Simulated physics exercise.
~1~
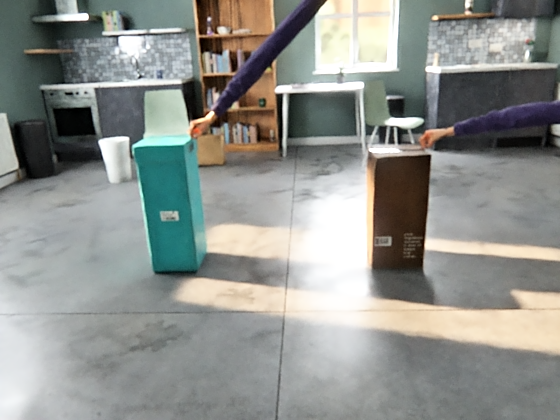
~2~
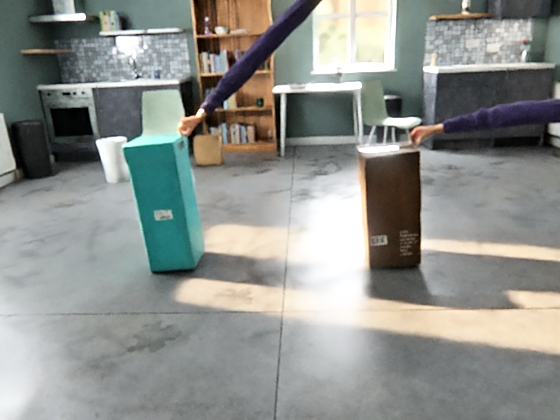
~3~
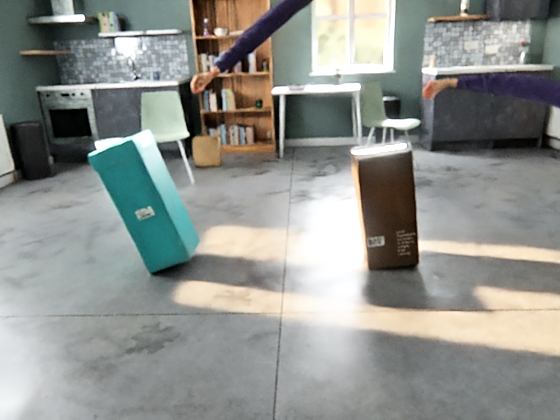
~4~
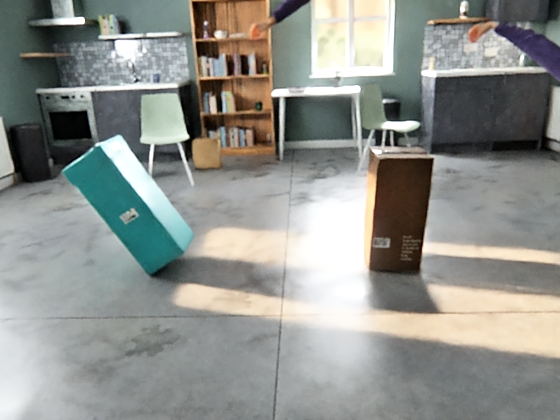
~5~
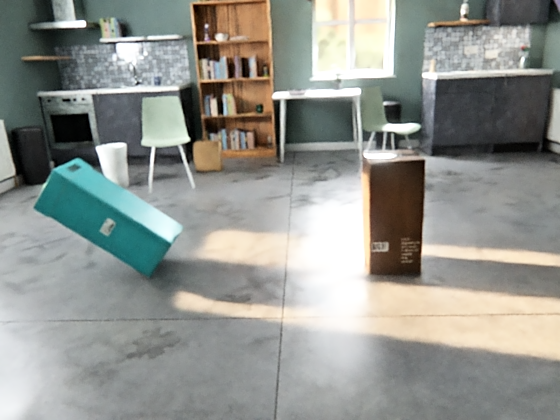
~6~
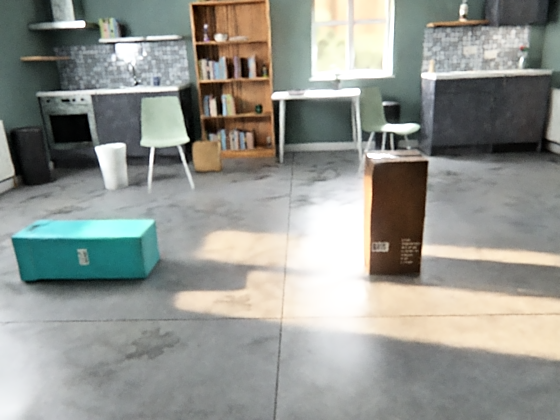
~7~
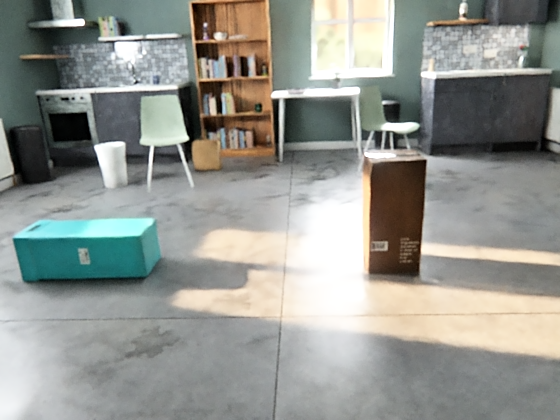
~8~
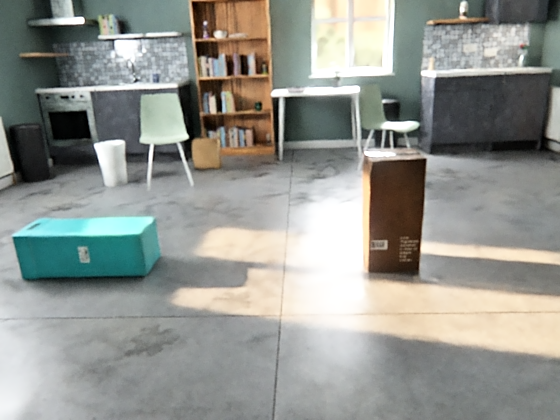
Turquoise box tipping left and landing on its side after two hands push, while a brown box wobbles slightly and stays upright.
